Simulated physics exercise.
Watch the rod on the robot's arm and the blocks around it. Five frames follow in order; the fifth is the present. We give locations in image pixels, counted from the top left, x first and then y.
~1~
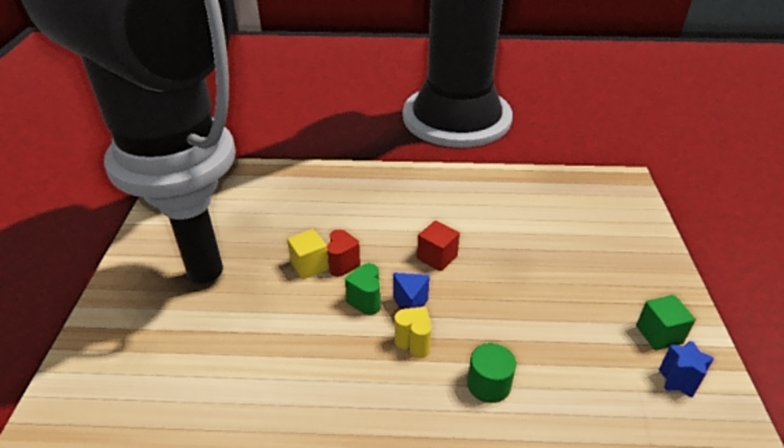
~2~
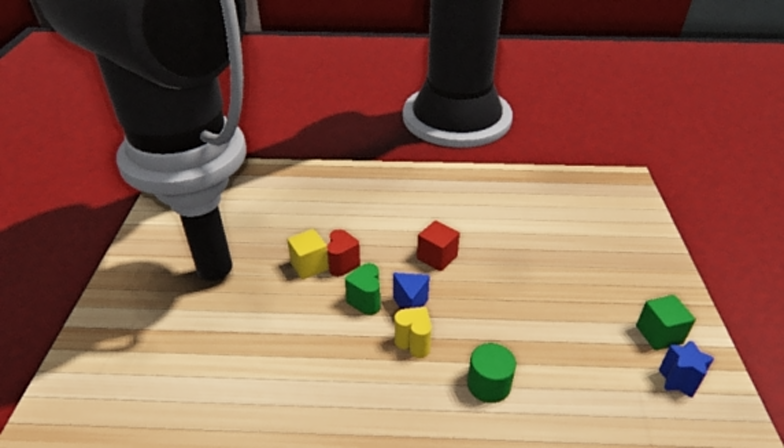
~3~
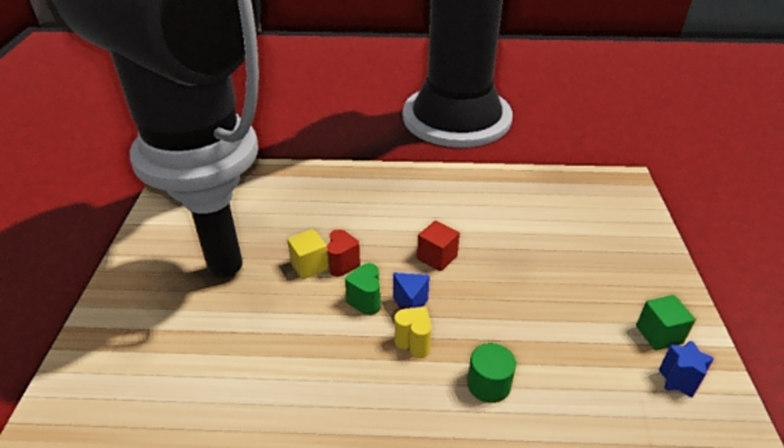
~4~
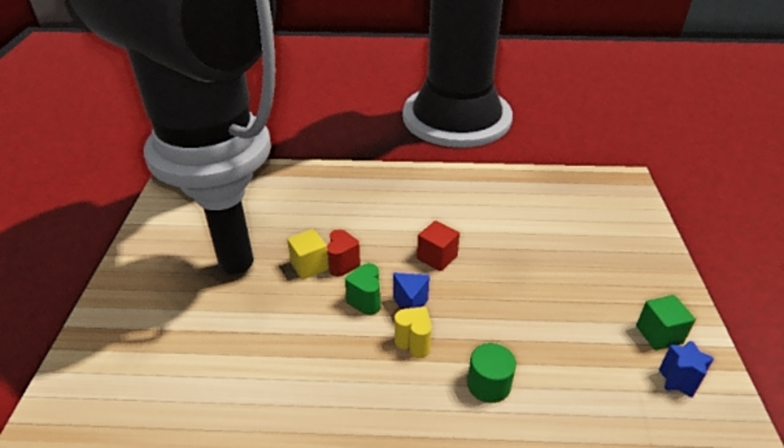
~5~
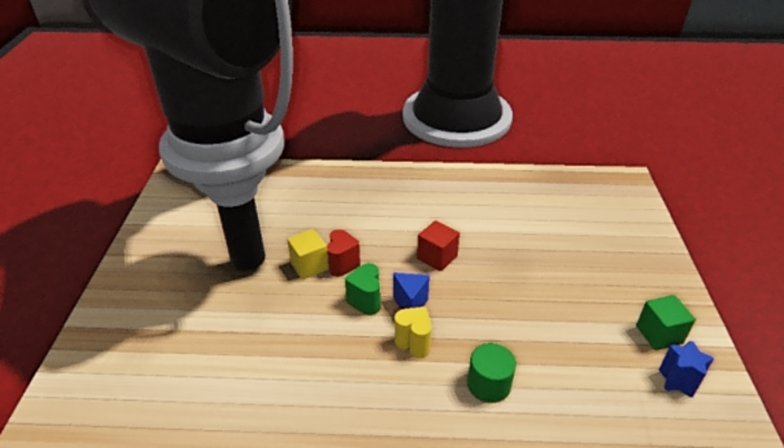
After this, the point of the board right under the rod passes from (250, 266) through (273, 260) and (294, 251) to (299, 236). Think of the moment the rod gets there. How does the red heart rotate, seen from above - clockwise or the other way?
The block spins anticlockwise.
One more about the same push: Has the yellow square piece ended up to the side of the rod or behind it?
Yes, that is what happens.
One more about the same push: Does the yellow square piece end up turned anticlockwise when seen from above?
The answer is no.
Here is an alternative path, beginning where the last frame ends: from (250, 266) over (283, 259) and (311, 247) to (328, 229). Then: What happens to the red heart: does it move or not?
The red heart is moved.
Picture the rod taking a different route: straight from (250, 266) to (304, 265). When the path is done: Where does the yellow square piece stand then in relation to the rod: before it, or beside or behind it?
Most likely the yellow square piece stays ahead.
What follows on the original path. Halfway along, rod (284, 249); yellow square piece (315, 242), turned 15° clockwise; red heart (344, 242), turned 15° anticlockwise.
At the end, rod (298, 228); yellow square piece (319, 241), turned 30° clockwise; red heart (350, 243), turned 20° anticlockwise.
